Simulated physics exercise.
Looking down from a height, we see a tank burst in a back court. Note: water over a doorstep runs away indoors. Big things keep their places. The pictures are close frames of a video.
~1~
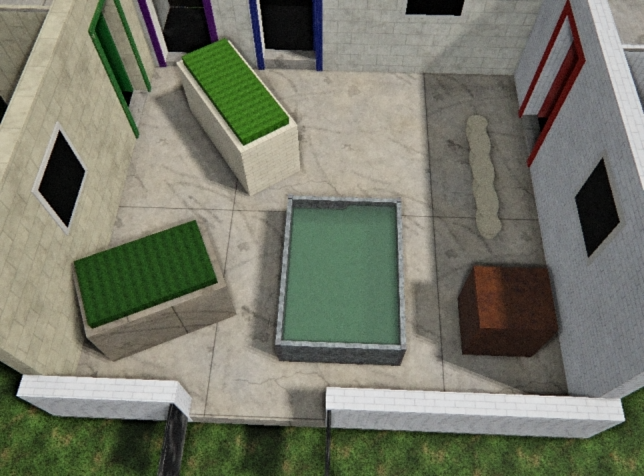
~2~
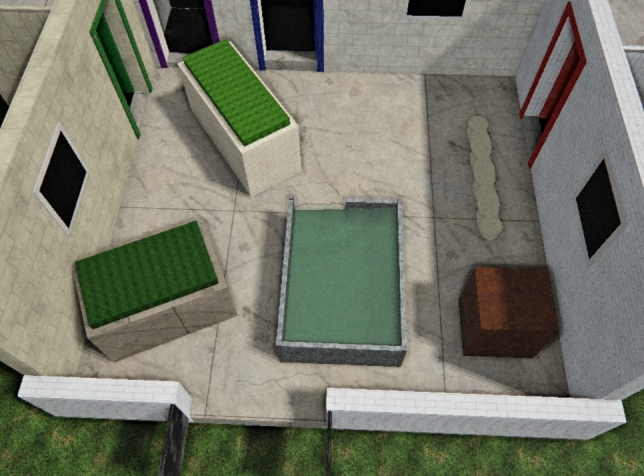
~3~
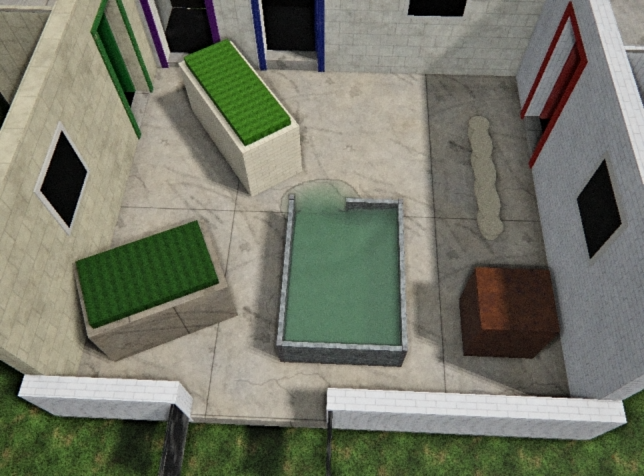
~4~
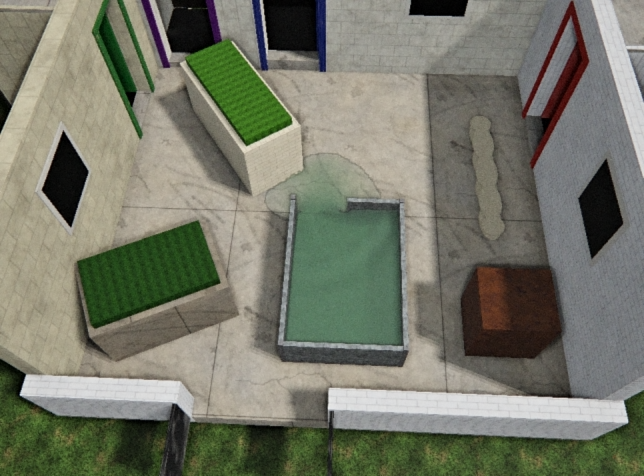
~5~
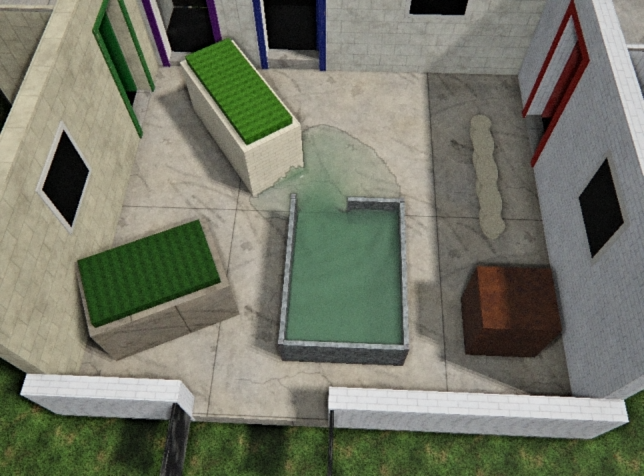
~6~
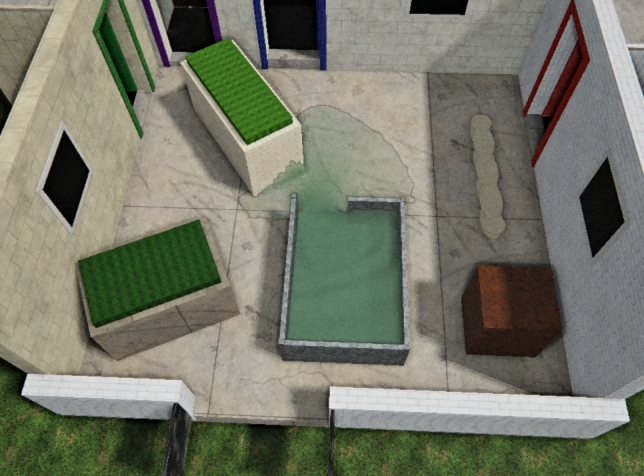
A grey-walled tank of still green water stands in the middle of a pale paved back court, seen from a height by a camera that stays almost still. Two planters topped with bright green grass sit to its left, a rusty brown block to its right, and green, purple, blue and red doorways line the walls. A gap opens in the tank's far side, and water pours out and spreads in a widening fan across the paving.
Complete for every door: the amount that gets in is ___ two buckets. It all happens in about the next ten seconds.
Purple door: At most; red door: At most; green door: At most; blue door: At most.
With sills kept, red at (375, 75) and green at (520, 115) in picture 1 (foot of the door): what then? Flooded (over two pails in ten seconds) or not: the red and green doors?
Short version: The red one tops the limit and the green one tops the limit.
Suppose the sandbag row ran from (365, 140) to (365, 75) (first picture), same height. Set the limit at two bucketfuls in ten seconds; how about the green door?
Note - green door: Beyond limit.
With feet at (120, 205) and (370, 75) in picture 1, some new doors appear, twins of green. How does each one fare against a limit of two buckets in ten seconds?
Door one misses the threshold, door two beats the threshold.
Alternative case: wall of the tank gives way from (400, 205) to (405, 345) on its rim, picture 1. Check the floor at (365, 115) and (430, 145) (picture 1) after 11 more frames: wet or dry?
Taking them in turn: Untouched and swamped.
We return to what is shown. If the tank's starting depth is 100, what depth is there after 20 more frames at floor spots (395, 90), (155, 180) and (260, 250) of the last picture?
In turn 20, 0 and 2 in a hundred.
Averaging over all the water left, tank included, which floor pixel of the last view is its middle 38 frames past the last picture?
I'd put my finger on (343, 193).
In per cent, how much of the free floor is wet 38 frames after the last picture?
Estimate: Some 65 in a hundred.
A moment on, water covers 20 % of the floor; the purple door not reached, the red door not reached, the green door not reached, the blue door wet at the sill, nothing in.
Next, water covers 30 % of the floor; the purple door not reached, the red door not reached, the green door not reached, the blue door wet at the sill, nothing in.
Then, water covers 45 % of the floor; the purple door wet at the sill, nothing in, the red door wet at the sill, nothing in, the green door wet at the sill, nothing in, the blue door wet at the sill, nothing in.
Later, water covers 65 % of the floor; the purple door wet at the sill, nothing in, the red door under two buckets in, the green door under two buckets in, the blue door wet at the sill, nothing in.
In the end, water covers 90 % of the floor; the purple door wet at the sill, nothing in, the red door under two buckets in, the green door under two buckets in, the blue door wet at the sill, nothing in.
